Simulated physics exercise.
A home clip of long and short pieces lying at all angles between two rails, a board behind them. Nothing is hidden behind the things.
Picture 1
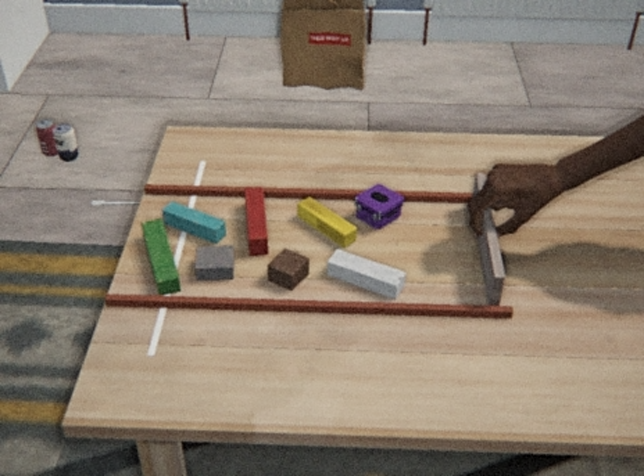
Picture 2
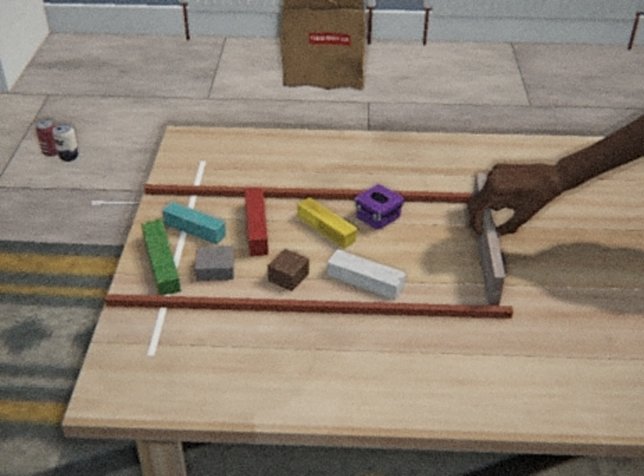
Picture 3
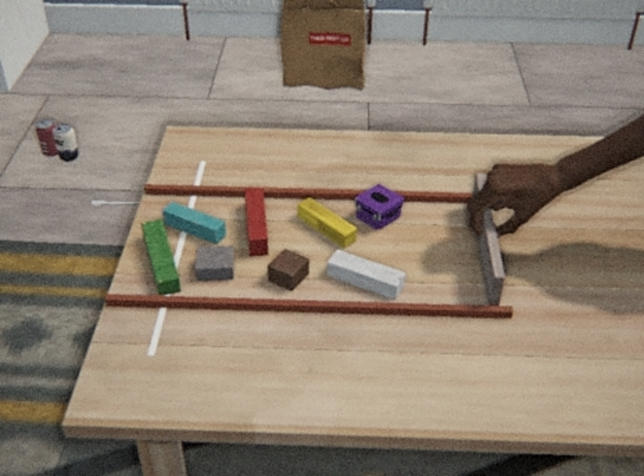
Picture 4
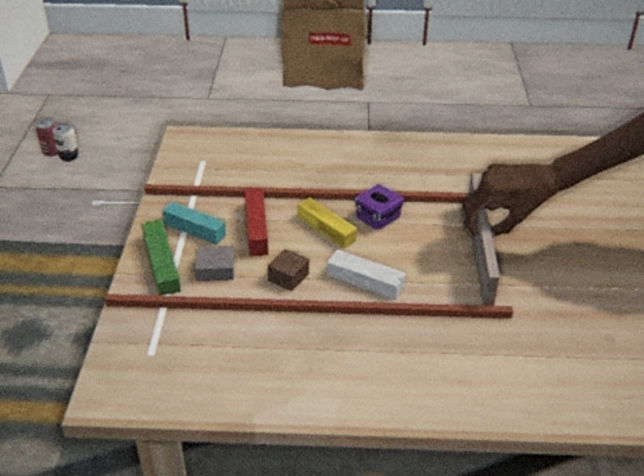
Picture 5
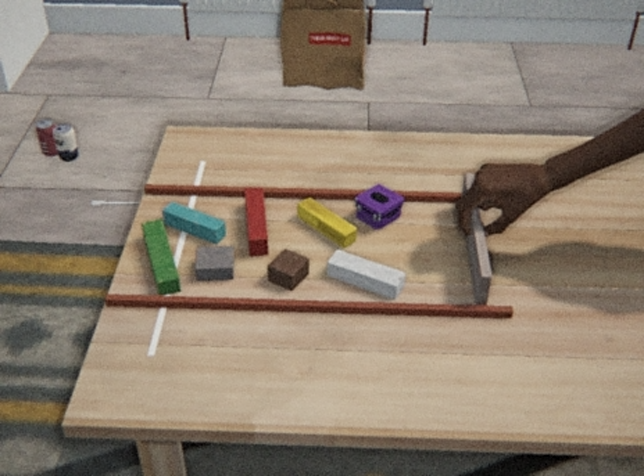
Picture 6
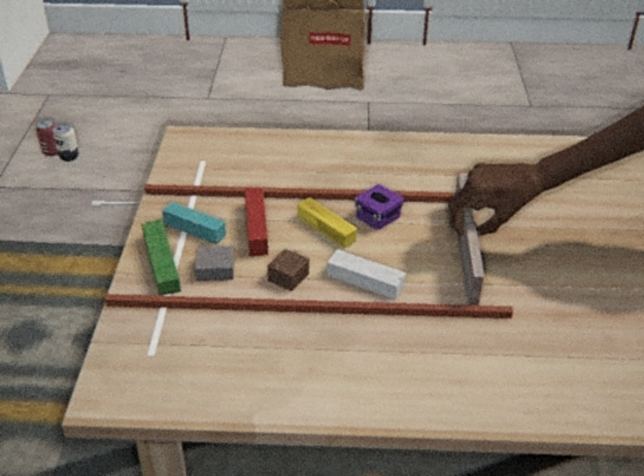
A hand slides a board slightly left between two rails, toward scattered colored blocks lying still.
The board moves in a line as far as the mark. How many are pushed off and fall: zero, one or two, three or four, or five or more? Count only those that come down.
Here the number that fall off is three or four.
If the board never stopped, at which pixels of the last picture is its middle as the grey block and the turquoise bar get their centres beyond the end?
For the grey block at (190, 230), for the turquoise bar at (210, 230).
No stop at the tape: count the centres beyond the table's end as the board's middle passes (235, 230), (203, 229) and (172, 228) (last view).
Past the end: 0, 2 and 4.
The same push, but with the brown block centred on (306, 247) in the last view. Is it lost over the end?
From there it does not fall.
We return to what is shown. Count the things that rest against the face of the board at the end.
It touches 3.
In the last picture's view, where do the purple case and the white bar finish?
The purple case stops around (165, 200); the white bar around (150, 254).
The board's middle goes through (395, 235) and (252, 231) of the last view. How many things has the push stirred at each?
2 and 8.
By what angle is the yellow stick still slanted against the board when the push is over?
Roughly 45° out of line.
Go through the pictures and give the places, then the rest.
The first frame shows green bar (160, 256); turquoise bar (194, 222); grey block (215, 263); board (487, 237); tape (181, 245).
The second frame shows turquoise bar (194, 223); brown block (288, 270).
The third frame shows grey block (215, 263); board (487, 237).
The fourth frame shows green bar (160, 256); white bar (366, 274).
The fifth frame shows turquoise bar (194, 223); yellow stick (326, 223).
The sixth frame shows green bar (160, 256); turquoise bar (194, 223); grey block (215, 263); board (467, 237); tape (181, 245).
Soon after, none off yet; green bar at rest near (160, 256); turquoise bar at rest near (194, 223); grey block at rest near (215, 263).
In the end, the number that fall off is three or four; gone, red bar, grey block, turquoise bar and green bar.
